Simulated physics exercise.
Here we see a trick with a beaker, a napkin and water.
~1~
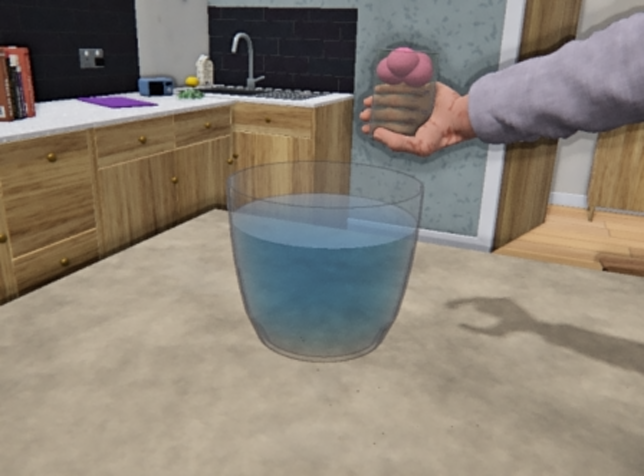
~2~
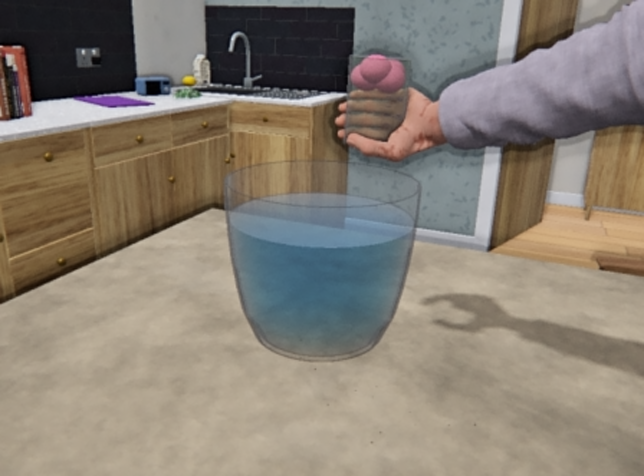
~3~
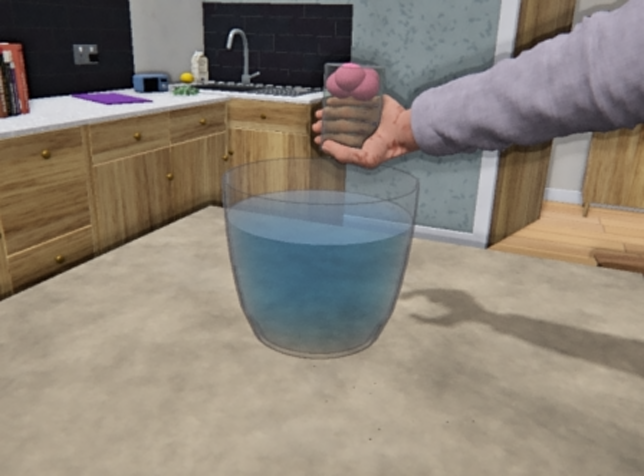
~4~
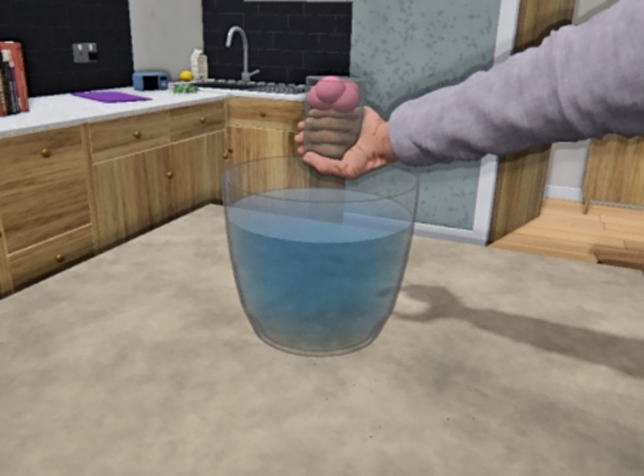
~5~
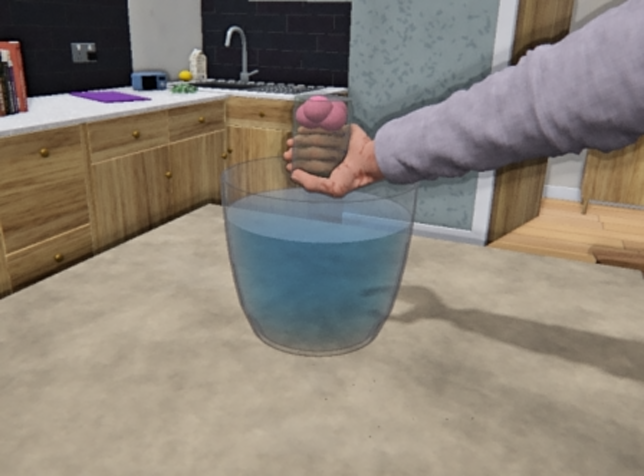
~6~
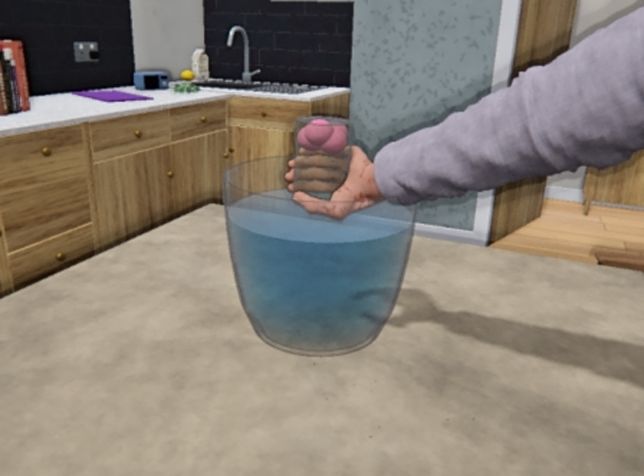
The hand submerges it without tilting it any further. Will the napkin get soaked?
No, the napkin stays dry.
A moment on, the beaker enters the water.
Further on, air is trapped inside and holds the level down.
When it is over, the beaker is under, still full of air, and the napkin is dry.
